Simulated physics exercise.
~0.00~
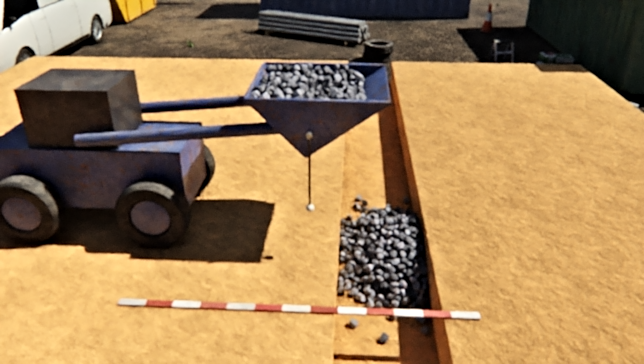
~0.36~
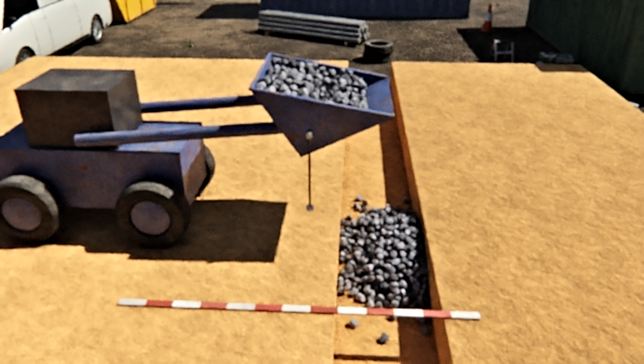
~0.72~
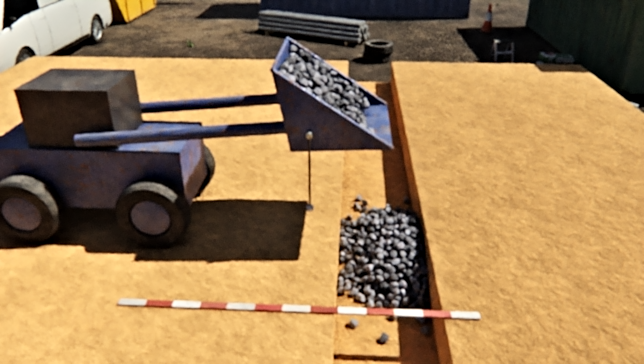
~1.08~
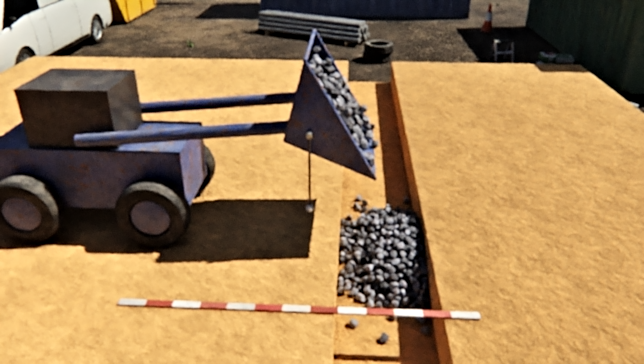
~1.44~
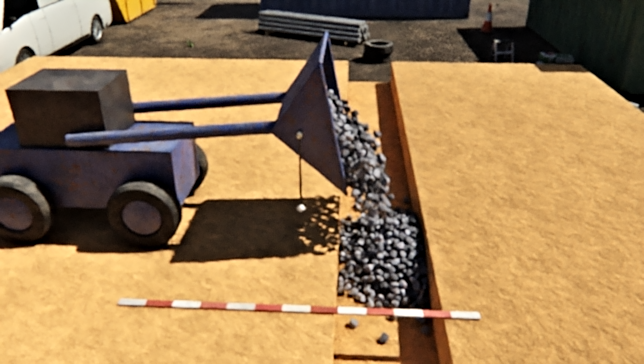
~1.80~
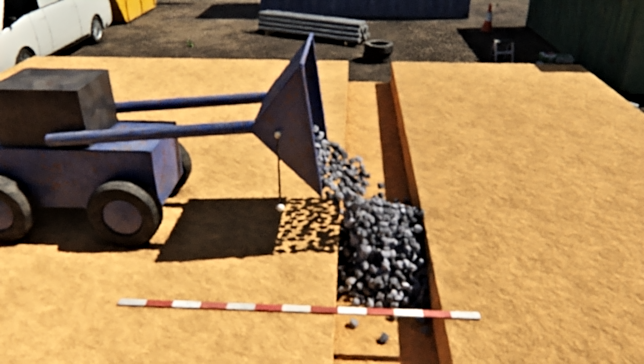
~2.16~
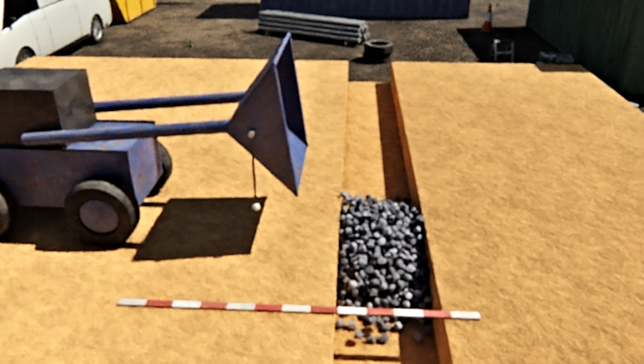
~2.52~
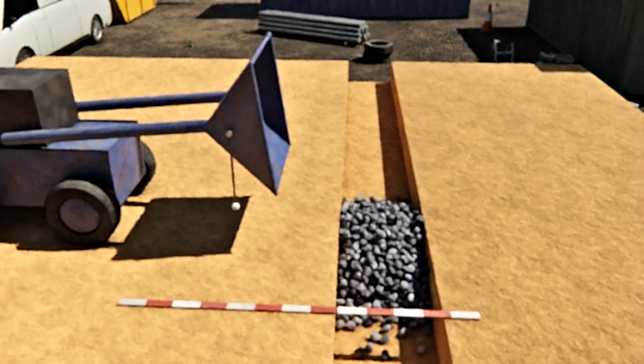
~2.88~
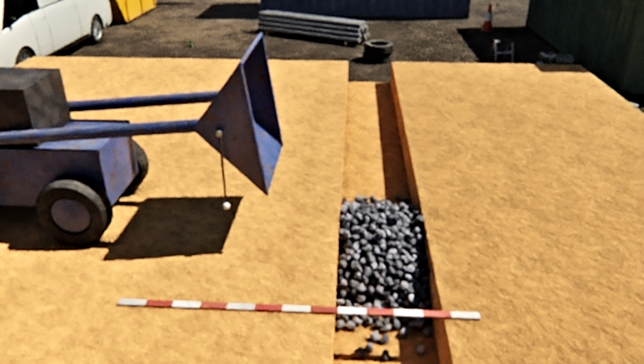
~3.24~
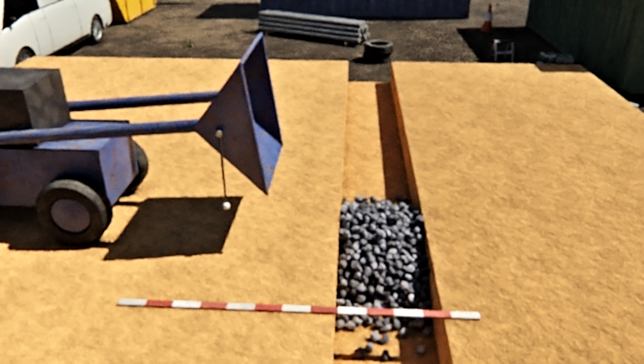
The video shows a small blue loader tipping its raised bucket of grey crushed rock forward, sending the stones sliding into a trench already holding a pile, while it backs away to the left and stops with the bucket empty, still tilted, and the pile larger.
